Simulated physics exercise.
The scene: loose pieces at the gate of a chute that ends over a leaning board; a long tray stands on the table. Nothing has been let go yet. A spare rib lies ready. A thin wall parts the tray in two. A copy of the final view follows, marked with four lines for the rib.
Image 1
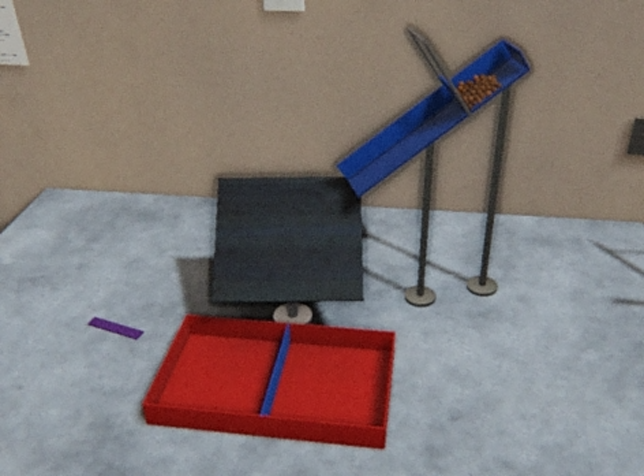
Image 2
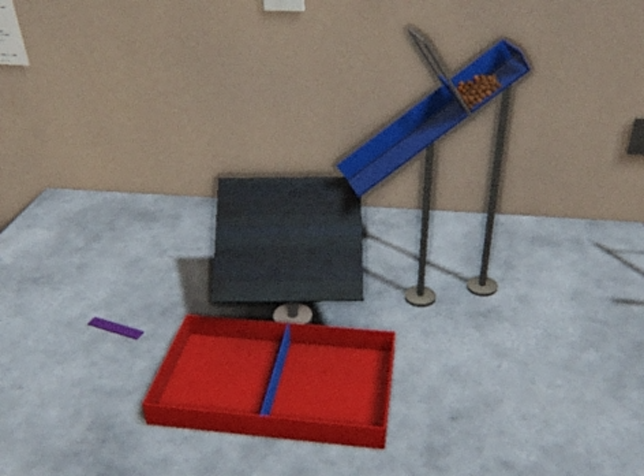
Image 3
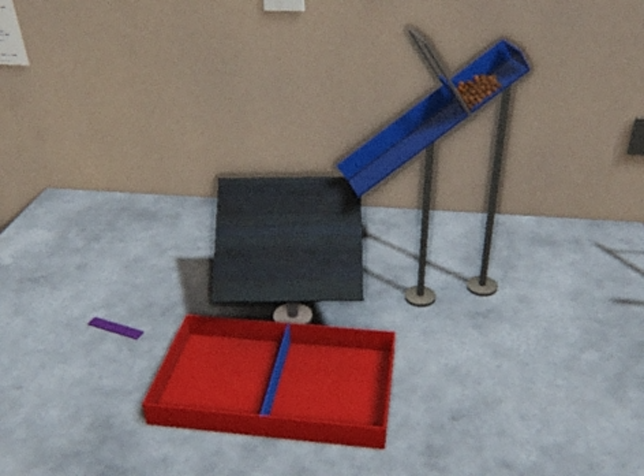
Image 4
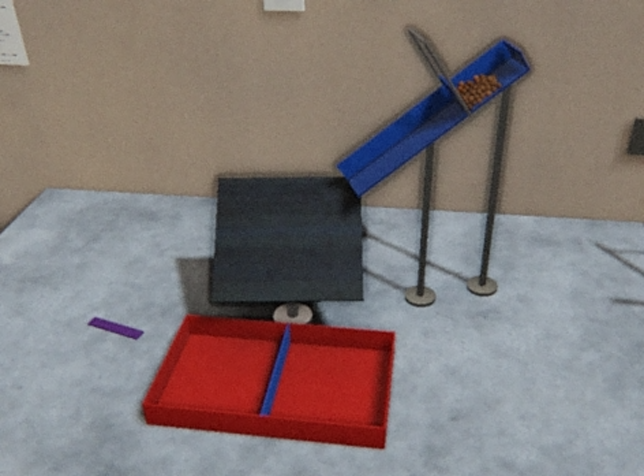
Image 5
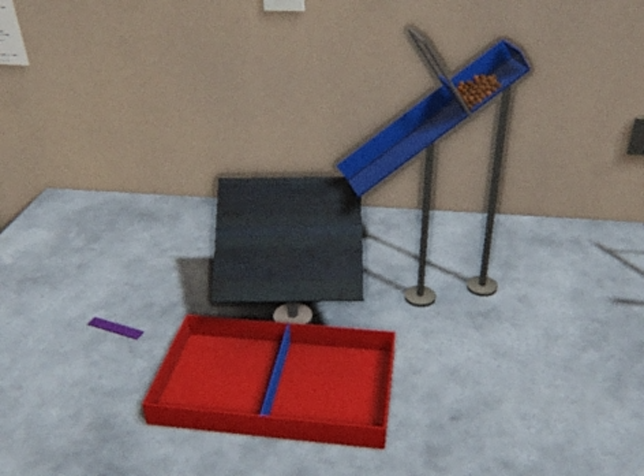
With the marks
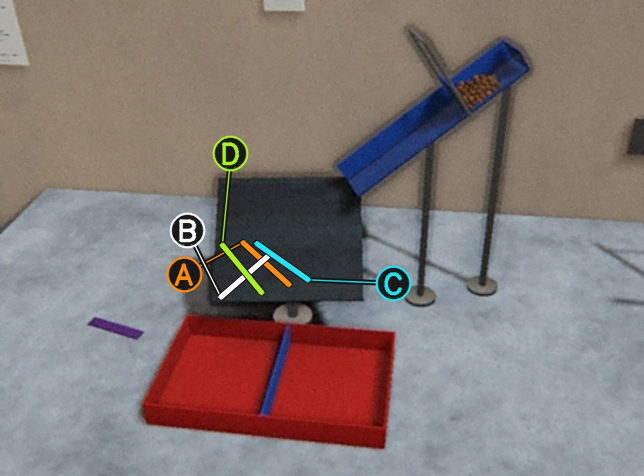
A red divided tray sitting below a dark tilted board and a raised blue chute holding small orange-brown balls, nothing moving.
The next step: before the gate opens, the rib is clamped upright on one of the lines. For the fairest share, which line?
Line D does it best.
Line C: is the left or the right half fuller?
The right half.
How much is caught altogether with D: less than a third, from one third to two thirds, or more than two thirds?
More than two thirds.
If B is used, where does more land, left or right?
Left.
On the marked copy, line A from (242, 242) to (289, 284); line B from (270, 254) to (220, 297); line C from (256, 243) to (308, 279); line D from (222, 245) to (261, 292).
Choosing A, of what is caught, about a tenth in the left half, almost all in the right.
Choosing B, of what is caught, almost all in the left half, about a tenth in the right.
Choosing C, of what is caught, about a tenth in the left half, almost all in the right.
Choosing D, of what is caught, roughly two thirds in the left half, roughly a third in the right.
